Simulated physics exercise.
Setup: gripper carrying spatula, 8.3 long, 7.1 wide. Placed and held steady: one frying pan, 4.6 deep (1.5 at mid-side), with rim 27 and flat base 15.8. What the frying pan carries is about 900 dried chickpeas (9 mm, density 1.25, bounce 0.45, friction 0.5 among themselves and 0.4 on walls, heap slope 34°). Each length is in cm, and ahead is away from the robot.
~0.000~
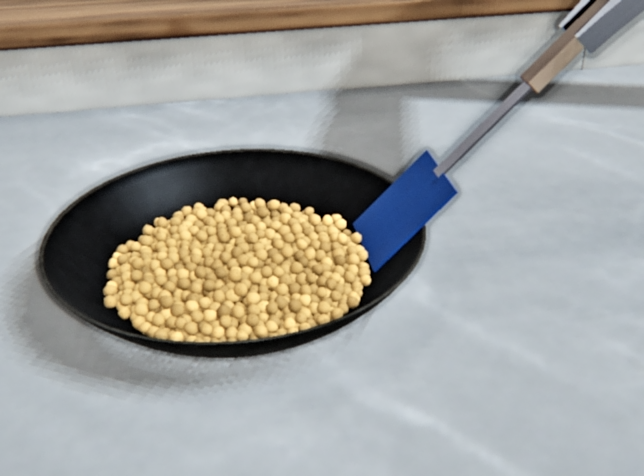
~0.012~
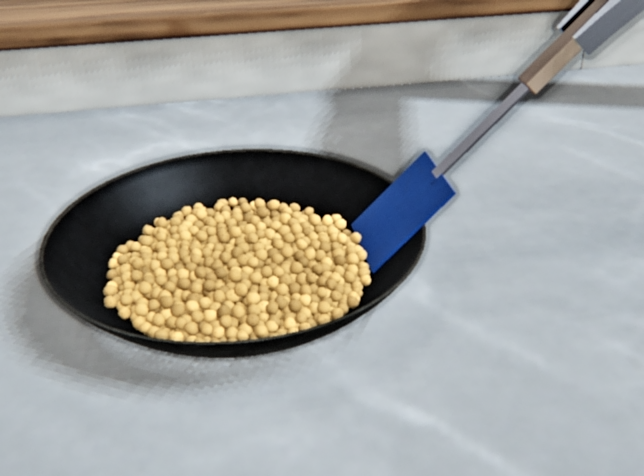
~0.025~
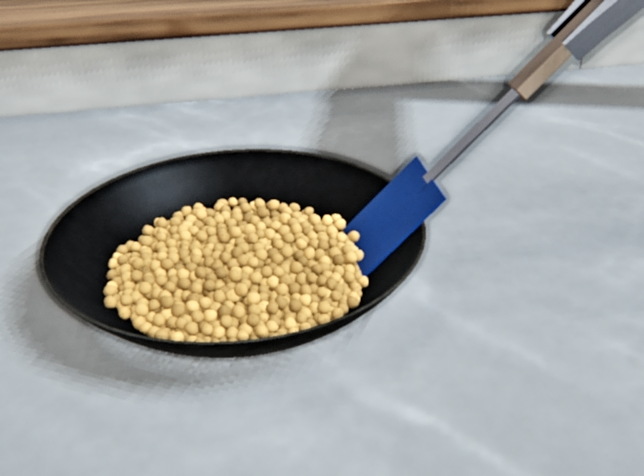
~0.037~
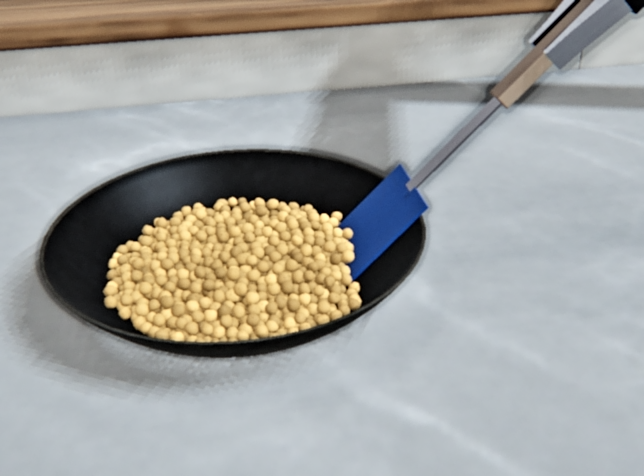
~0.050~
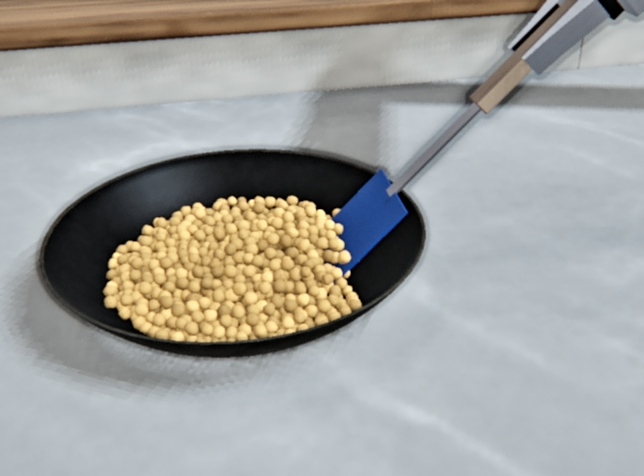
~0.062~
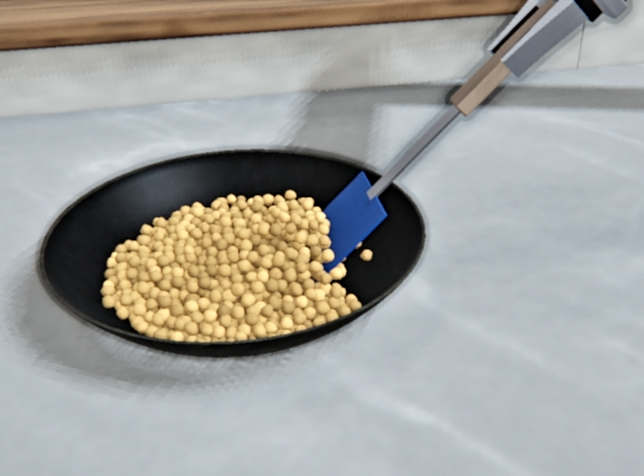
A pale, faintly marbled countertop with a wooden strip along the back is seen from above at an angle by a still camera. A black frying pan holding a broad heap of tan chickpeas sits left of centre, with a blue spatula in a grey gripper at its right. Barely moving at first, the spatula slides left into the heap's right side, shifting nearby chickpeas, while the pan stays put.
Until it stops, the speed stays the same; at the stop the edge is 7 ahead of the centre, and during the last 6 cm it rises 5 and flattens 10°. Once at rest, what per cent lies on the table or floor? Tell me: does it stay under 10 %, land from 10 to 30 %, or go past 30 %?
It lands from 10 to 30 %.
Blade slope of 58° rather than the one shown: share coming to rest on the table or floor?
Roughly 15 per cent.
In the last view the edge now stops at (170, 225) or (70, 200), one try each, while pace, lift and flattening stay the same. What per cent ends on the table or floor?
The two tries give near 15 and near 30 in a hundred.
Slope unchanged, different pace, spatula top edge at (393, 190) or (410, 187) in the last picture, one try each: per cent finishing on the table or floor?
10 % and 0 %.
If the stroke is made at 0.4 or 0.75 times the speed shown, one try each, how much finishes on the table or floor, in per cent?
I'd expect close to 0 and then close to 15 percent.
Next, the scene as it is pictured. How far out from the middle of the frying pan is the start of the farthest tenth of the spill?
Seen from above, roughly 75 cm.
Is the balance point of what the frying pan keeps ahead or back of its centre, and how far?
Offset: About 3.5 cm, ahead.
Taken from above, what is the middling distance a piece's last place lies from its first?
About 3 cm.
After 0.09 s, sloping 45°, highest piece 8 above the table; 900 in the frying pan.
After 0.12 s, sloping 42°, highest piece 10 above the table; 898 in the frying pan, 2 on the blade or in flight.
After 0.34 s, sloping 35°, highest piece 9 above the table; 737 in the frying pan, 119 on the table or floor, 44 on the blade or in flight.
After 1.39 s, sloping 35°, highest piece 4 above the table; 737 in the frying pan, 163 on the table or floor.
At rest, 737 in the frying pan, 163 on the table or floor. That is 18 % on the table or floor.
